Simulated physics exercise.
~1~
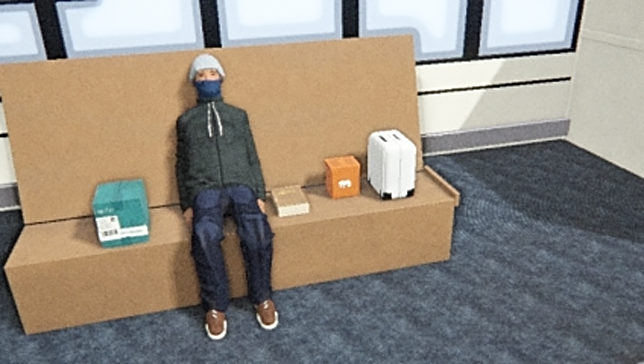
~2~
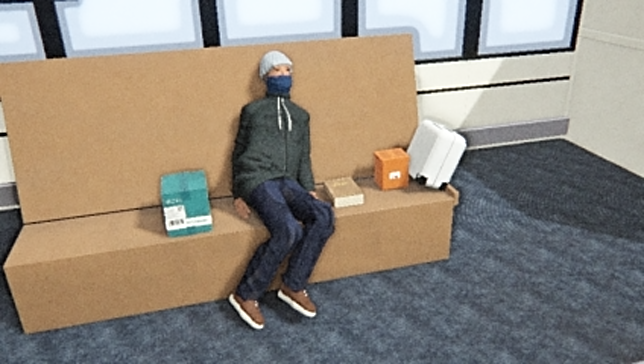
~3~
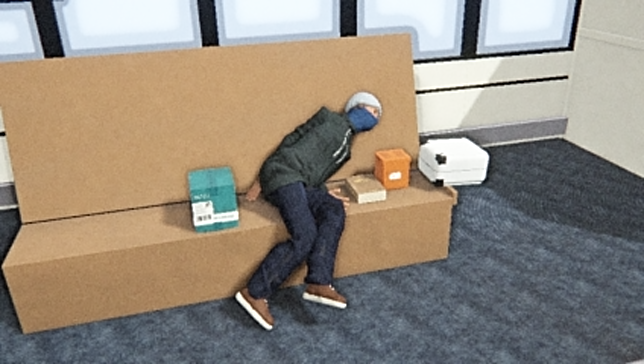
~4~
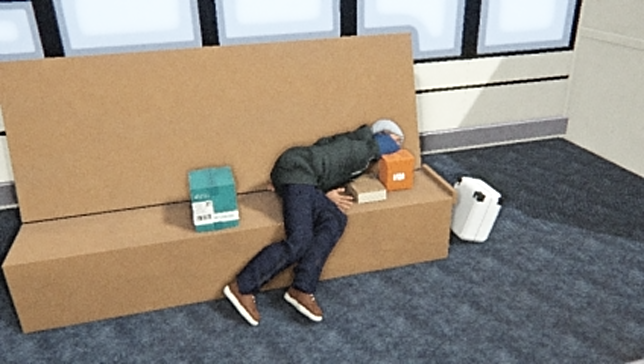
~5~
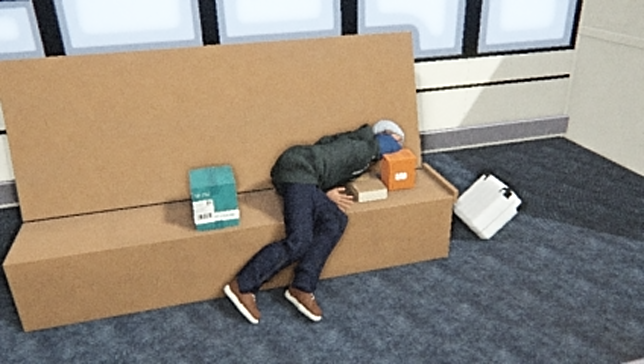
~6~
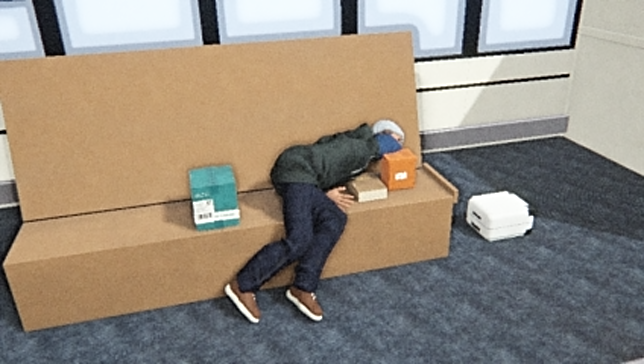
On a long bench seat in a shuttle, a masked person in a grey beanie slides right among several boxes and slumps sideways against an orange one, while a white case tips off the right end, tumbles and lies on the floor; the others stay on the seat.
